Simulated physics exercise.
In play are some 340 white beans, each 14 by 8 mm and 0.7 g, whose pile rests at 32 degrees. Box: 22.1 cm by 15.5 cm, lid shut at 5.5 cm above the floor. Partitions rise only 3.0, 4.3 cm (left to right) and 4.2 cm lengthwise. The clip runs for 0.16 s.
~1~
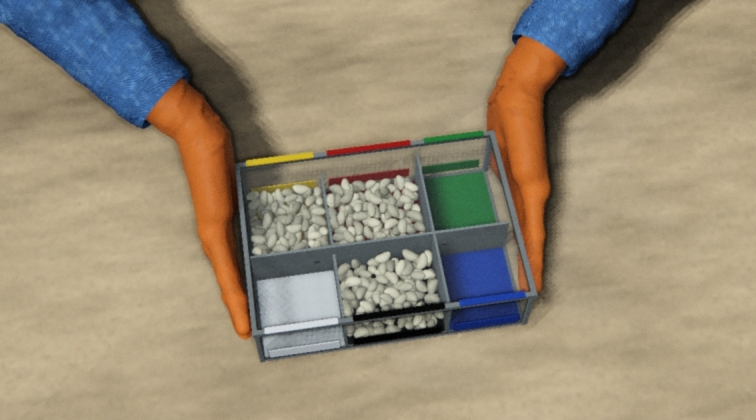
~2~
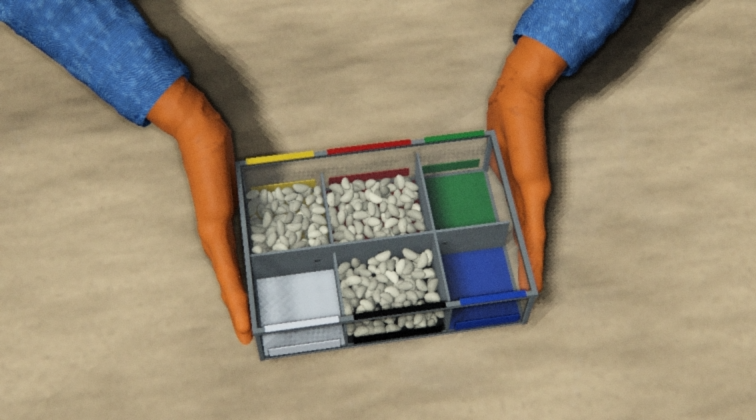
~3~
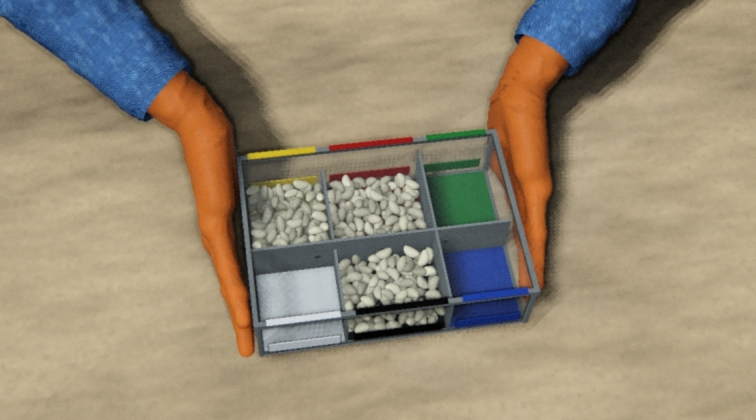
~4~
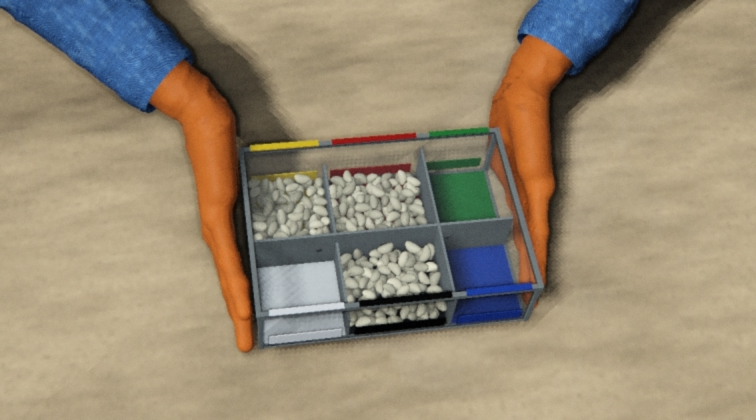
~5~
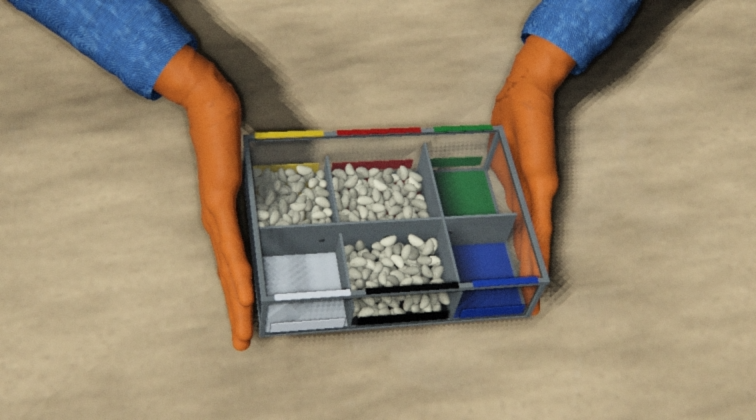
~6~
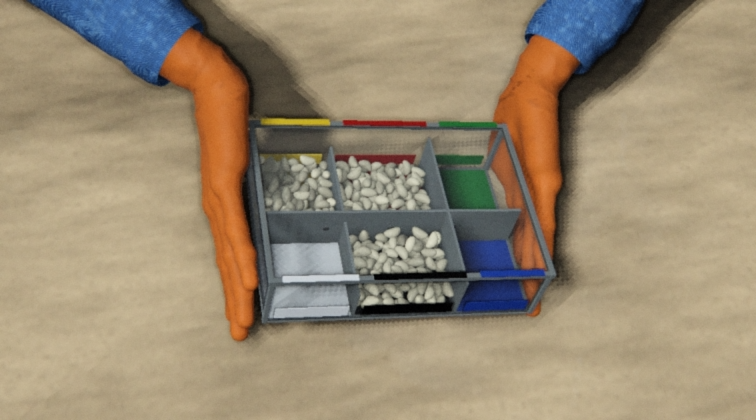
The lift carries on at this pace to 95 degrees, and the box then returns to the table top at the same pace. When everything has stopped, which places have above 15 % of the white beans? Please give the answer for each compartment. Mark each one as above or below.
Marked: Red compartment above; blue compartment below; green compartment below; yellow compartment below; white compartment below; black compartment above.
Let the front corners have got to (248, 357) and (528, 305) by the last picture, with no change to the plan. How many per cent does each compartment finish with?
Final shares: Red 25%, blue 0%, green 0%, yellow 35%, white 15%, black 30%.
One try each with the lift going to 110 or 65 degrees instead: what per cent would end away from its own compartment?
30 % and 15 %.
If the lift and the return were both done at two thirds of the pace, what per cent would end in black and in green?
In per cent, black gets 30 and green gets 10.
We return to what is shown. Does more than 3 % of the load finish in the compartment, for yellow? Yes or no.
Yellow compartment - above it.
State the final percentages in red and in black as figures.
Red 55 %, black 30 %.
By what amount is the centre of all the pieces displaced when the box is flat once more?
Roughly 3.5 cm.
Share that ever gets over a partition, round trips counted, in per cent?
The share comes out near 30 per cent.
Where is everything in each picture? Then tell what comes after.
Box tilt 0 degrees, front corners at (257, 331) and (531, 293); red 35 %, yellow 30 %, black 35 %, in the first picture.
Box tilt 1 degrees, front corners at (258, 330) and (532, 292), in the second picture.
Box tilt 2 degrees, front corners at (259, 324) and (534, 289), in the third picture.
Box tilt 5 degrees, front corners at (261, 313) and (538, 285), lowest corner right back, in the fourth picture.
Box tilt 9 degrees, front corners at (266, 298) and (543, 279), lowest corner right back, in the fifth picture.
Box tilt 14 degrees, front corners at (274, 280) and (549, 273), lowest corner right back; red 35 %, yellow 30 %, black 35 %, in the sixth picture.
Then, 0.64 s after the last picture, tilt 95 degrees; red 40 %, green 5 %, yellow 20 %, black 35 %.
Then, 1.07 s after the last picture, tilt 43 degrees; red 55 %, green 5 %, yellow 10 %, black 30 %.
Then, 1.58 s after the last picture, tilt 0 degrees; red 55 %, green 5 %, yellow 5 %, black 30 %.
In the end, red 55 %, blue 0 %, green 5 %, yellow 5 %, white 0 %, black 30 %.
